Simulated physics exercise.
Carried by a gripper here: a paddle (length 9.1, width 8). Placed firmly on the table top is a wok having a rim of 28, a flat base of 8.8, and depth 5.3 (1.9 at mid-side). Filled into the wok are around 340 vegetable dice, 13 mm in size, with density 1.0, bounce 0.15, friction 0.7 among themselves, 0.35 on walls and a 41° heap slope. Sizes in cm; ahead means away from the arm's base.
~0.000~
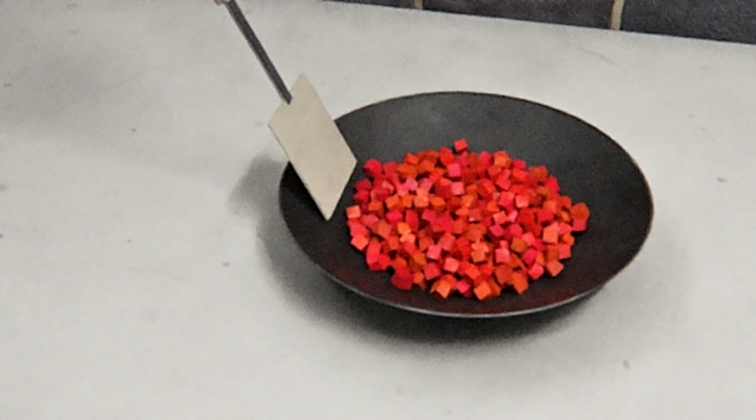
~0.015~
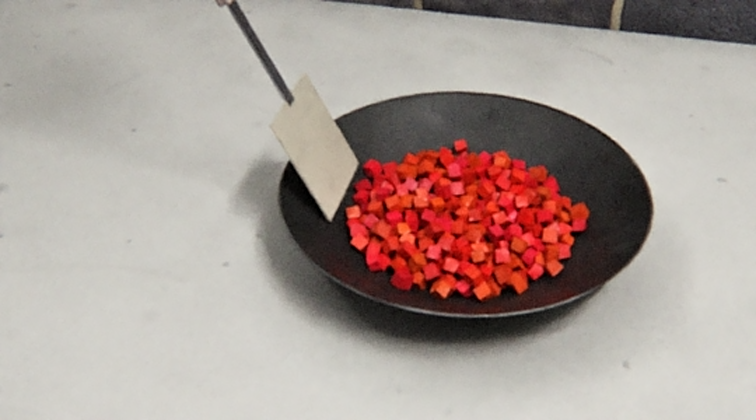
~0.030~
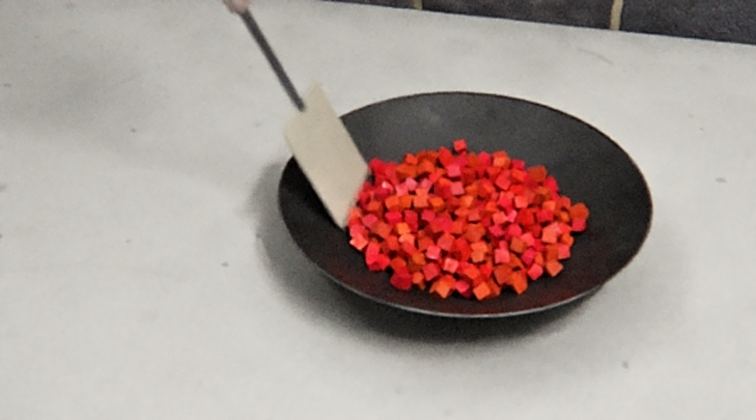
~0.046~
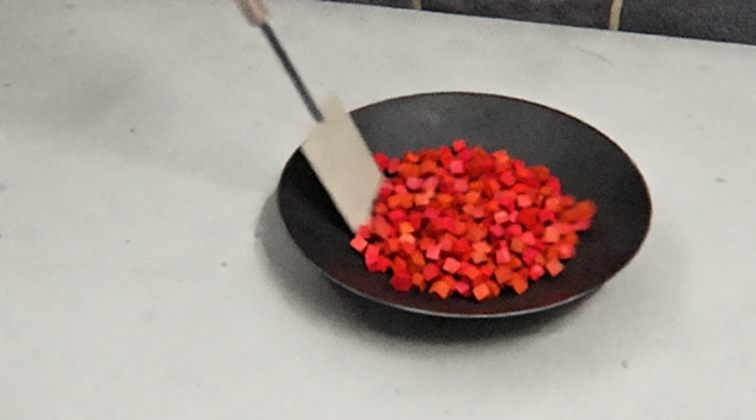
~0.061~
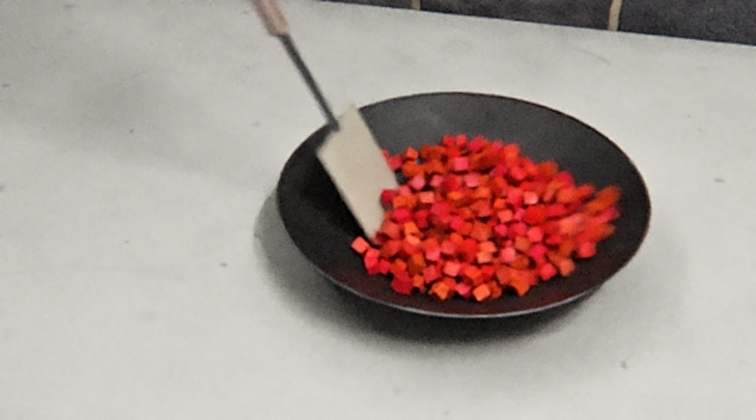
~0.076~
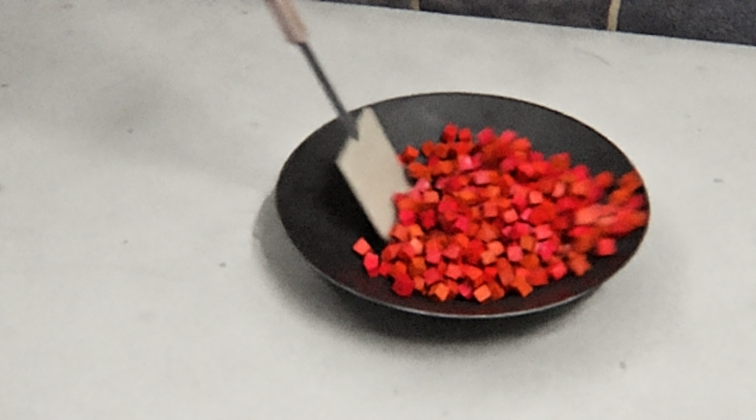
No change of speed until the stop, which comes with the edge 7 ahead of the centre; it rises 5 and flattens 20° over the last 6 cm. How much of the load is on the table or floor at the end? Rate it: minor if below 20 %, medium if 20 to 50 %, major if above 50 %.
Rating: Medium.
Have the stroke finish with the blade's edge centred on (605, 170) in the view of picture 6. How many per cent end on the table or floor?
55 %.
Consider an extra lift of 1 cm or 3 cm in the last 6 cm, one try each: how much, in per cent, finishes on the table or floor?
Close to 45 and 45 percent respectively.
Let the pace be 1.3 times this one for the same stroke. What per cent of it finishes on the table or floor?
I'd put it around 50 per cent.
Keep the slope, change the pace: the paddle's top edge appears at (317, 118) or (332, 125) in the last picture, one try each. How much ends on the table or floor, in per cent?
I'd estimate some 10 and 30 in a hundred.
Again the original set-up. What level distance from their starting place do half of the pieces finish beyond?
Distance: Around 9 cm.
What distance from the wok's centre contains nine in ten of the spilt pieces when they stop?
That distance is around 40 cm.
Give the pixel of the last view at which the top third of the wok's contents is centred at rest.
I'd say around pixel (566, 223).
After 0.11 s, sloping 63°, highest piece 10 above the table; 328 in the wok, 12 on the blade or in flight.
After 0.15 s, sloping 56°, highest piece 12 above the table; 312 in the wok, 28 on the blade or in flight.
After 0.37 s, sloping 43°, highest piece 12 above the table; 218 in the wok, 99 on the table or floor, 23 on the blade or in flight.
After 1.42 s, sloping 43°, highest piece 6 above the table; 218 in the wok, 122 on the table or floor.
In the end, 218 in the wok, 122 on the table or floor. That is 36 % on the table or floor.
